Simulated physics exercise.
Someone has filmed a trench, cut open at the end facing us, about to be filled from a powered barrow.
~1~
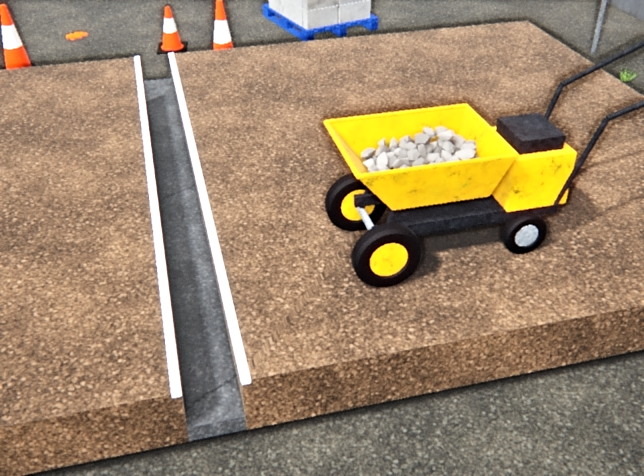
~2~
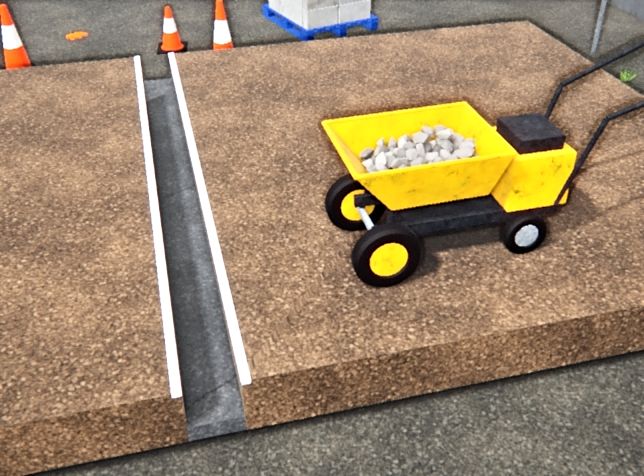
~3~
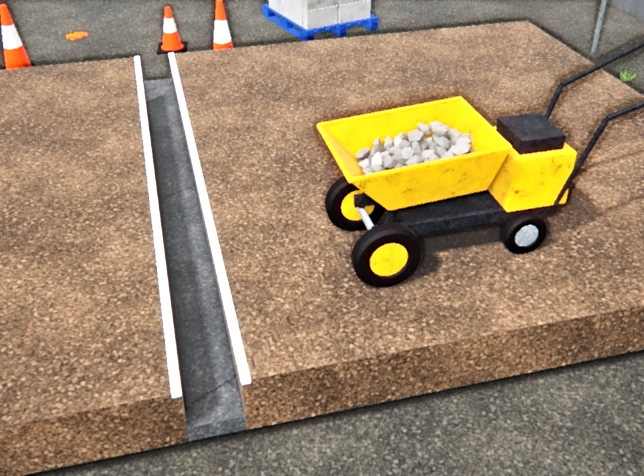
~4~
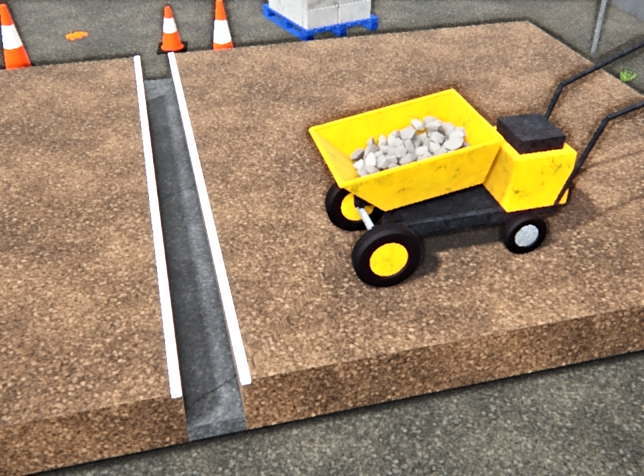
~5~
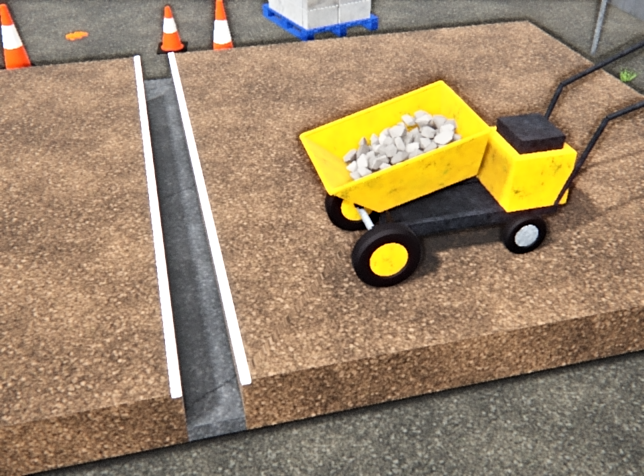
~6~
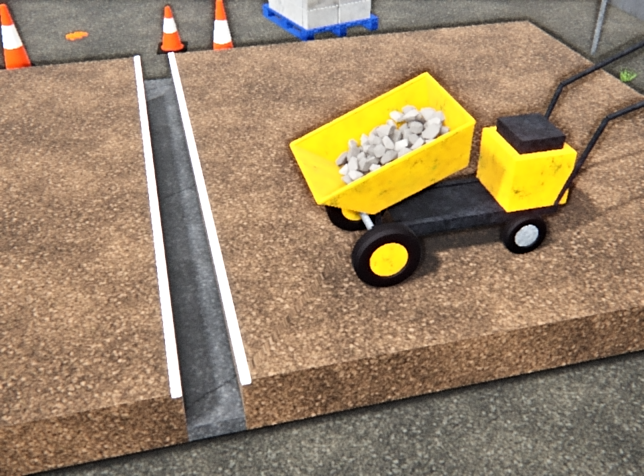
The yellow skip of a barrow tilts steadily forward, carrying broken stones, beside a trench.
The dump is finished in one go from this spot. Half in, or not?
It catches under half.
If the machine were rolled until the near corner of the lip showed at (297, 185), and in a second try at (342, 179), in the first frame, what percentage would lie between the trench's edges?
About 100 and 40 per cent.
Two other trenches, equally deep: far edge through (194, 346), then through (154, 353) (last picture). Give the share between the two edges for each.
In turn 30 and 30 in a hundred.
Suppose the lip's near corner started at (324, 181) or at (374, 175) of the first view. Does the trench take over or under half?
One: Above a half. Two: Not half.
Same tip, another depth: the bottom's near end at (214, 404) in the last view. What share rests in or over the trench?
Some 30 per cent.
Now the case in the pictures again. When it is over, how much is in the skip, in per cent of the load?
It comes to 25 per cent or so.
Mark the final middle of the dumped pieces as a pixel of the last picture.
Roughly at (236, 272).
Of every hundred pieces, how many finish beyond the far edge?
About 0 per cent.
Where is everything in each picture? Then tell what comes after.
The first picture shows lip of the skip at (358, 177), level; top of the load at (422, 152), broken stones; first edge of the trench at (236, 338); far edge at (171, 350), the trench over half as wide as the skip, and about as deep as wide.
The second picture shows lip of the skip at (356, 178), tipped barely; top of the load at (425, 149).
The third picture shows lip of the skip at (350, 180), tipped barely; top of the load at (421, 146).
The fourth picture shows lip of the skip at (342, 185), tipped a little; top of the load at (438, 138).
The fifth picture shows lip of the skip at (331, 193), tipped clearly; top of the load at (441, 144).
The sixth picture shows lip of the skip at (320, 202), tipped clearly; top of the load at (417, 128); first edge of the trench at (236, 338); far edge at (171, 350).
Soon, skip tipped steeply; all in the skip.
A while on, skip tipped right over; most in the skip; about a quarter short of the trench.
Towards the end, skip tipped right over; about a quarter in the skip; about half short of the trench; about a quarter in or heaped over the trench; a stray few beyond it.
Finally, skip tipped right over; about a quarter in the skip; about half short of the trench; about a quarter in or heaped over the trench; a stray few beyond it.
